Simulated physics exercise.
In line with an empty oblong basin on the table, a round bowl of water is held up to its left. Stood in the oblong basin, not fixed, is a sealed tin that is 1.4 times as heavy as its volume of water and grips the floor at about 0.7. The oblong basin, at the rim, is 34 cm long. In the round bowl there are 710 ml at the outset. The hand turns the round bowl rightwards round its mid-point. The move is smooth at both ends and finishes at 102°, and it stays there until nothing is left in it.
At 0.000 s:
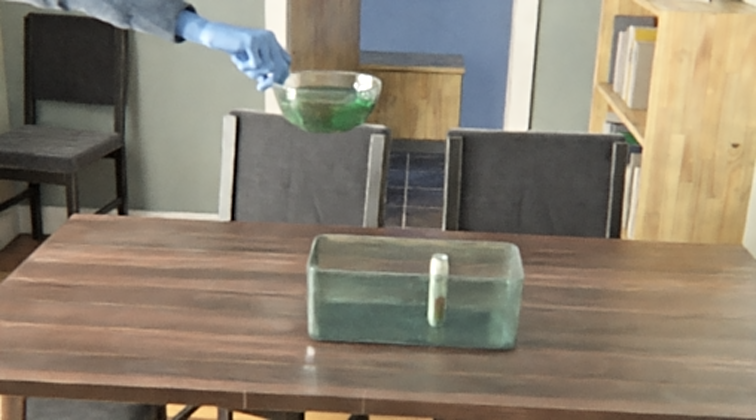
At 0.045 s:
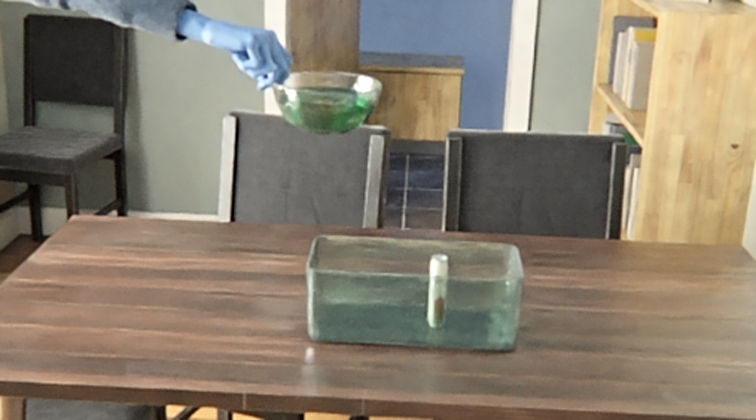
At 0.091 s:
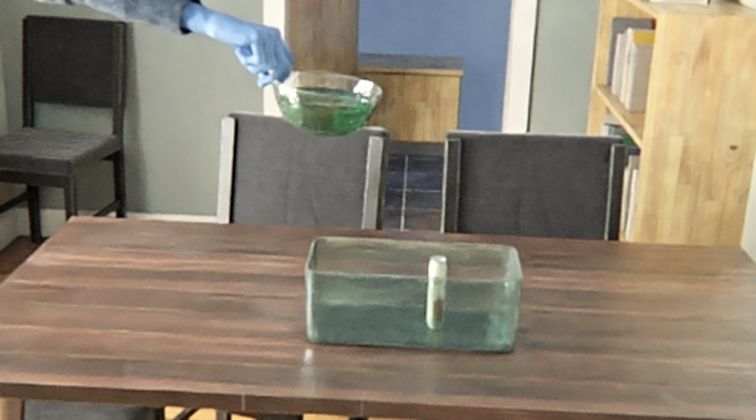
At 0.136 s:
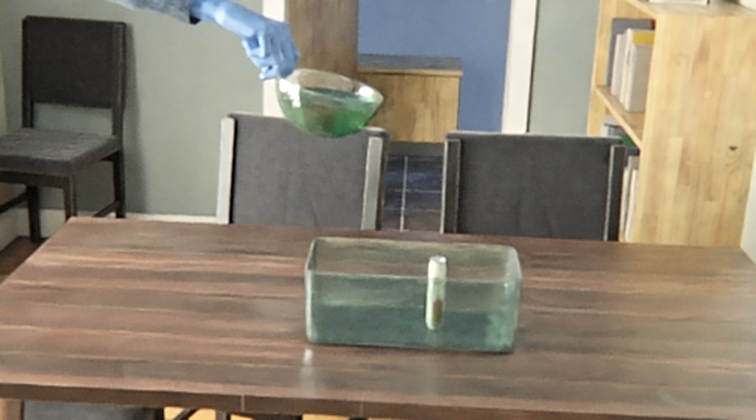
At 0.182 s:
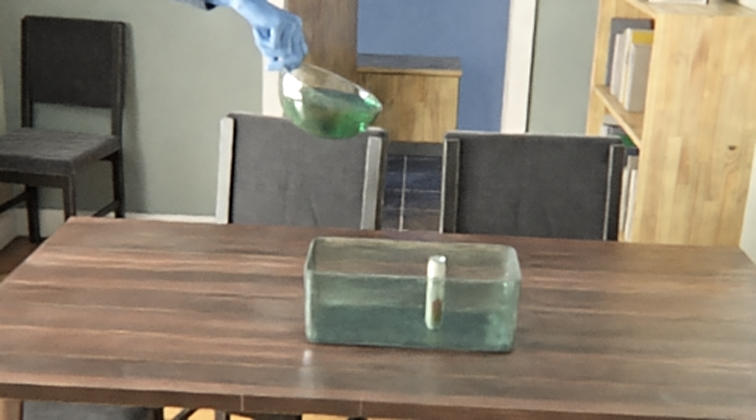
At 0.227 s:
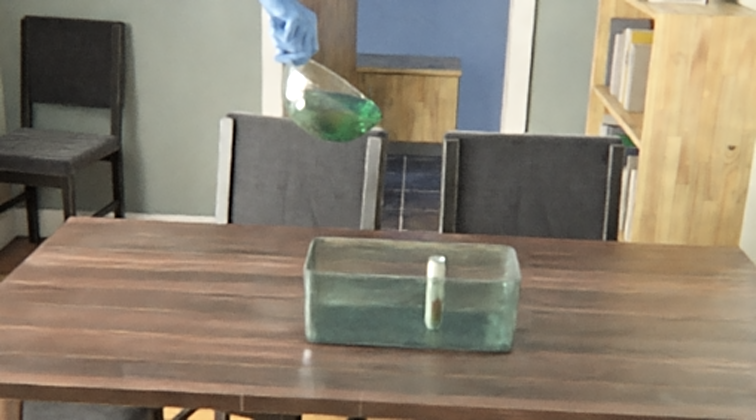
Blue-gloved hand tilting a round glass bowl of green-tinted liquid rightwards, above and left of an oblong glass basin on a wooden table.
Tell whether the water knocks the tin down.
It ends up tipped over.
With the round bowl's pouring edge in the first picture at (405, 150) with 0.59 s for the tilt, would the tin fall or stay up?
After that, the tin stays vertical.
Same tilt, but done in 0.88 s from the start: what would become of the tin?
So the tin will hold steady.
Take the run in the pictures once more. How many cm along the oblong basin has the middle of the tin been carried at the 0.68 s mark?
Roughly 1 cm.
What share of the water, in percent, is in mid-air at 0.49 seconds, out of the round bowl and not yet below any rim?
Around 76 in a hundred.
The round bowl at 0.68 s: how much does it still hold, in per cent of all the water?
0 per cent or so.
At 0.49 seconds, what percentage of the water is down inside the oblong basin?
I reckon close to 12 percent of it.
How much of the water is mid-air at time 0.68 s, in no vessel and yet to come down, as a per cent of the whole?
Airborne share: Near 10 %.
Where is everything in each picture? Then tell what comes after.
Tilt 0°; pouring edge (381, 85); surface from (277, 93) to (376, 97); the oblong basin's rim runs from (312, 252) to (520, 262); the tin's top is at (440, 260), in the first picture.
Tilt 1°; pouring edge (381, 87); surface from (278, 93) to (376, 98), in the second picture.
Tilt 6°; pouring edge (381, 93); surface from (277, 93) to (376, 102), in the third picture.
Tilt 13°; pouring edge (382, 100); surface from (279, 92) to (377, 104), in the fourth picture.
Tilt 22°; pouring edge (381, 109); surface from (281, 91) to (379, 107), in the fifth picture.
Tilt 33°; pouring edge (379, 119); surface from (284, 92) to (377, 111); 3 per cent is over the edge, in the sixth picture.
After 0.49 s the tilt is 94° and 11 per cent is still to pour; the tin stands where it began.
After 0.68 s the tilt is 102° and 0 per cent is still to pour; the tin stands 1 cm from where it began.
After 0.87 s the tilt is 102° and 0 per cent is still to pour; the tin stands 1 cm from where it began.
After 1.09 s the tilt is 102° and 0 per cent is still to pour; the tin leans 13°.
In the end the tin lies on its side.
